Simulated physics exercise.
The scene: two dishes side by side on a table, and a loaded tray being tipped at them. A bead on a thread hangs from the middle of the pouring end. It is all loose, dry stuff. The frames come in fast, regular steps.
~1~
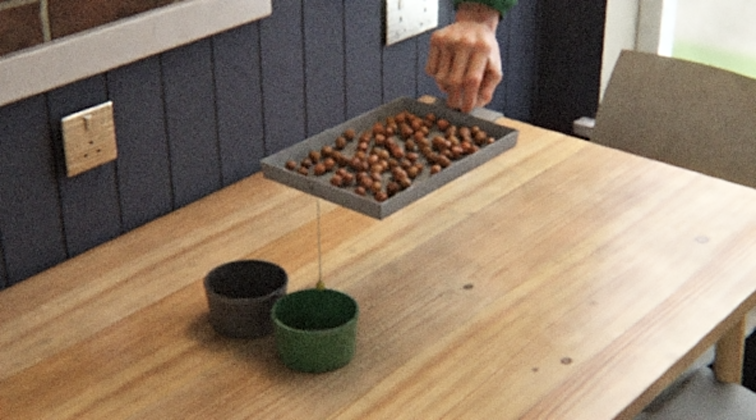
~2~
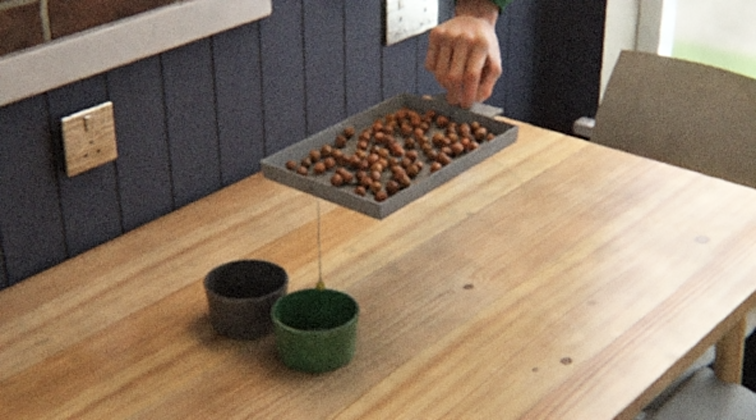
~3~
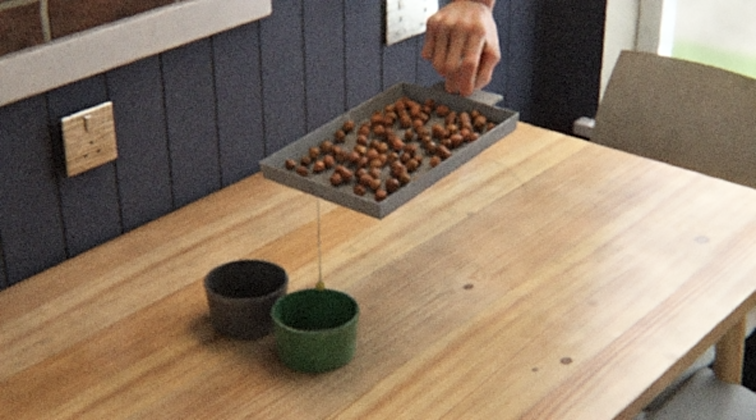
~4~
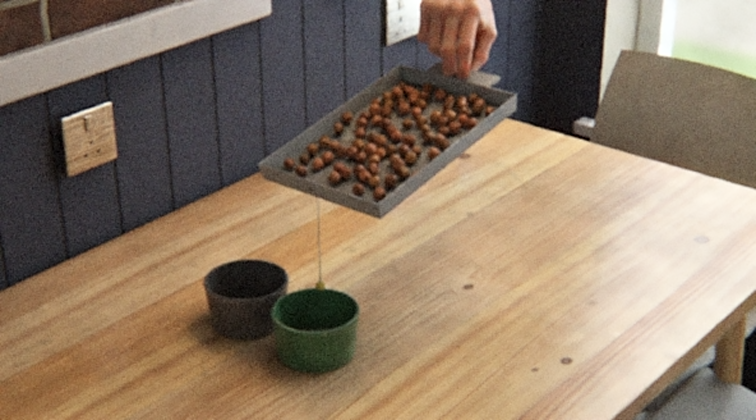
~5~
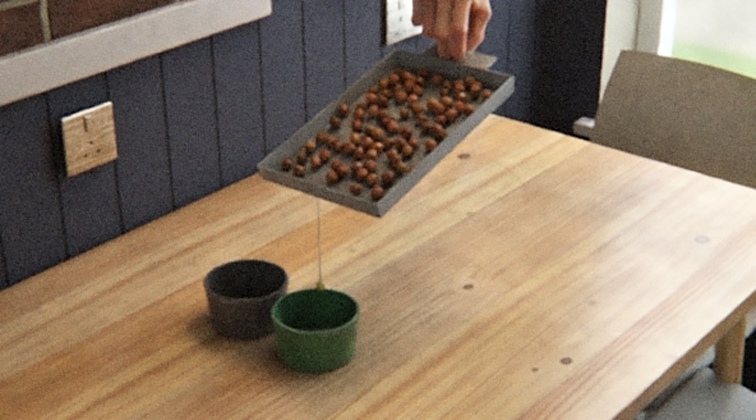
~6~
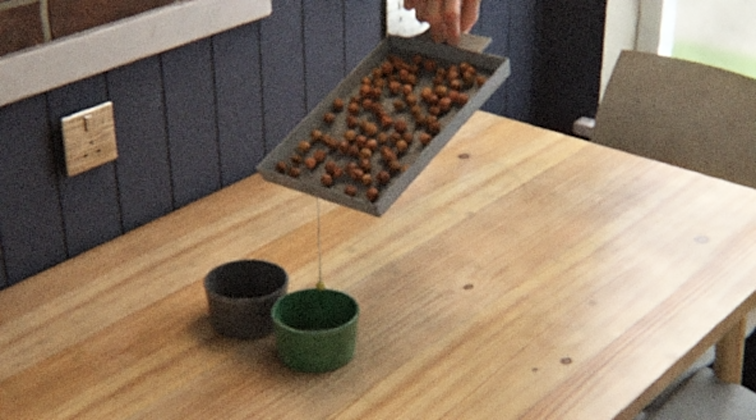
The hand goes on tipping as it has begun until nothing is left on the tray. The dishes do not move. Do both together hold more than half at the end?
Caught overall: Under half.
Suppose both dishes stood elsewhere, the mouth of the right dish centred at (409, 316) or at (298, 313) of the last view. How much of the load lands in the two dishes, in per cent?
In turn 0 and 50 in a hundred.
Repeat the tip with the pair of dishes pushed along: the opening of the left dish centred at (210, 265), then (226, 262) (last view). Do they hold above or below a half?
One: The smaller part. Two: The smaller part.
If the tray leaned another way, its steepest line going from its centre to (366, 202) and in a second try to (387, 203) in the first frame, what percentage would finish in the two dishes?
About 20 and 10 per cent.
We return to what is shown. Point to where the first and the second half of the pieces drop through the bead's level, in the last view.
At about (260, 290), then at (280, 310).
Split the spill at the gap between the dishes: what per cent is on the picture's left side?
Close to 80 per cent.
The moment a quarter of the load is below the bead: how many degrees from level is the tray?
At about 115°.
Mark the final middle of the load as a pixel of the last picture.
Close to (242, 373).
Just after the last frame, tray tipped steeply; almost all on the tray; about a tenth in the air.
A moment on, tray tipped past a quarter turn; the larger part on the tray; just a few in the left dish; roughly a quarter outside both; just a few in the air.
Further on, tray tipped past a quarter turn; about a tenth in the right dish; roughly a quarter in the left dish; roughly two thirds outside both.
When it is over, tray tipped past a quarter turn; about a tenth in the right dish; roughly a quarter in the left dish; roughly two thirds outside both.
